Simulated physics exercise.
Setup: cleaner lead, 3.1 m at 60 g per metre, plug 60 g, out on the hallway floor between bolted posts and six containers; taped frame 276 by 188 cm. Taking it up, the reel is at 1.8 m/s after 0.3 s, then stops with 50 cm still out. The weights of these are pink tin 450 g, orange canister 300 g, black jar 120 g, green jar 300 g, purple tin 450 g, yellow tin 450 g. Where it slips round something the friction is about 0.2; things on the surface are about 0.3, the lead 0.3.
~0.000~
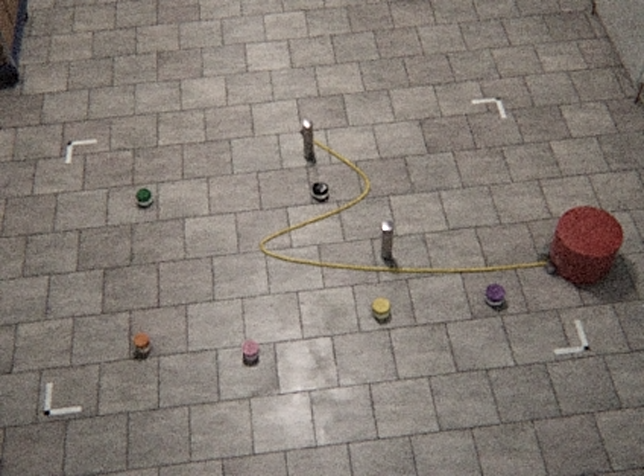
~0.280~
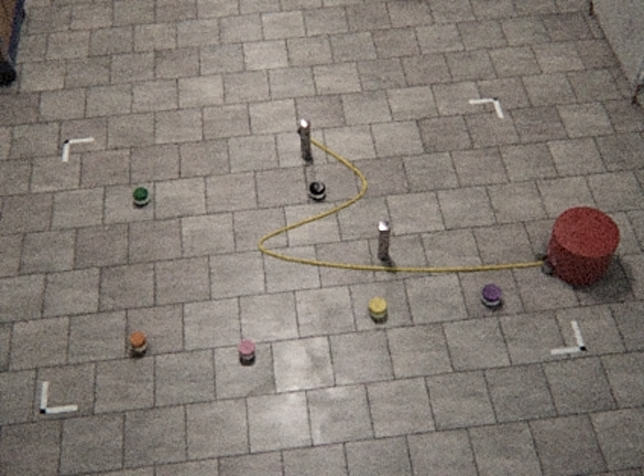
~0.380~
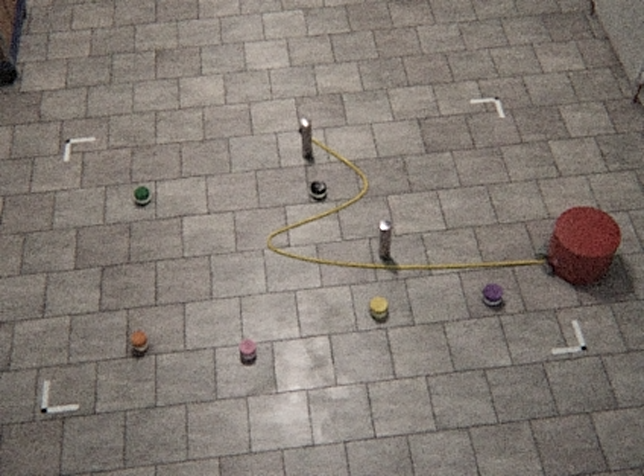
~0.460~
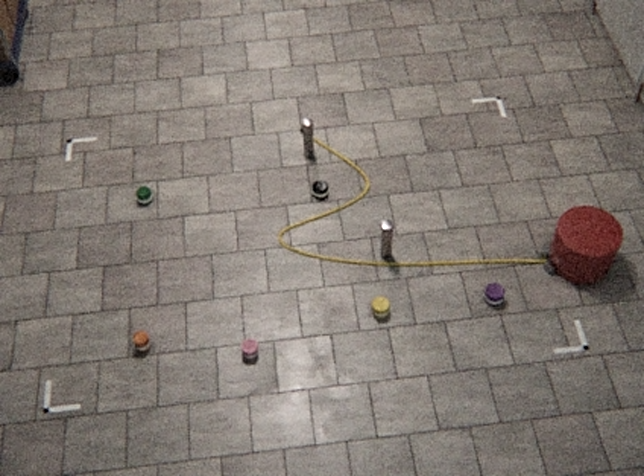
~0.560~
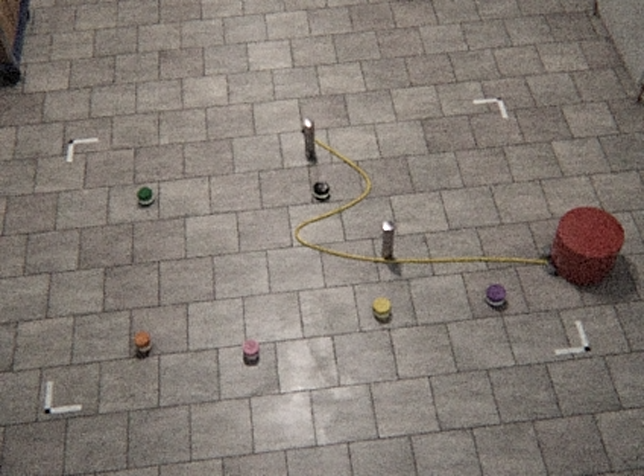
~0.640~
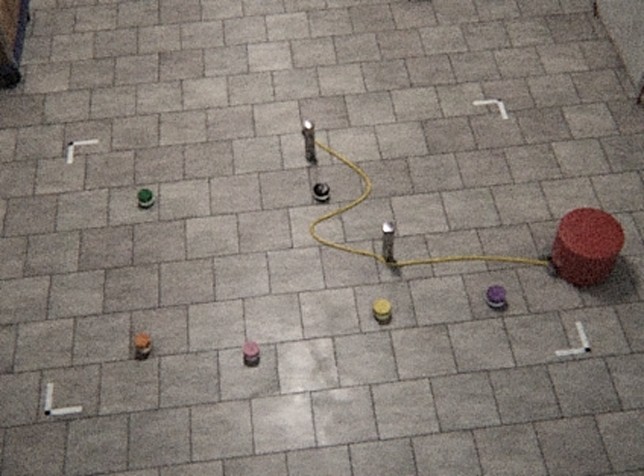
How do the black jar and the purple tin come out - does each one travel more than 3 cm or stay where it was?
Black jar: Stays where it was. Purple tin: Travels farther.
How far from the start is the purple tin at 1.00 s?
The purple tin has moved 0 cm.
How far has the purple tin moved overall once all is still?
I'd say around 150 cm for the purple tin.
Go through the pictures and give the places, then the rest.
The first picture shows black jar (320, 187); purple tin (496, 291); posts (308, 123) (388, 225); lead runs through (505, 268) (396, 270) (283, 258) (327, 215) (344, 160).
In the second picture, lead runs through (505, 267) (283, 257) (341, 159).
In the third picture, lead runs through (519, 263) (298, 257) (342, 159).
In the fourth picture, lead runs through (540, 261) (318, 257) (344, 159).
In the fifth picture, lead runs through (350, 257) (345, 160).
The sixth picture shows black jar (321, 187); purple tin (497, 293); lead runs through (490, 258) (380, 258) (328, 216) (345, 161).
By 1.0 s, plug at (334, 160); nothing else has moved.
By 1.3 s, plug at (404, 271); nothing else has moved.
By 1.7 s, plug at (538, 289); purple tin 19 cm off its start at (533, 298).
By 2.0 s, plug at (505, 233); purple tin 96 cm off its start.
By 2.8 s, plug at (504, 230); purple tin 151 cm off its start, black jar 0 cm off its start at (321, 187).
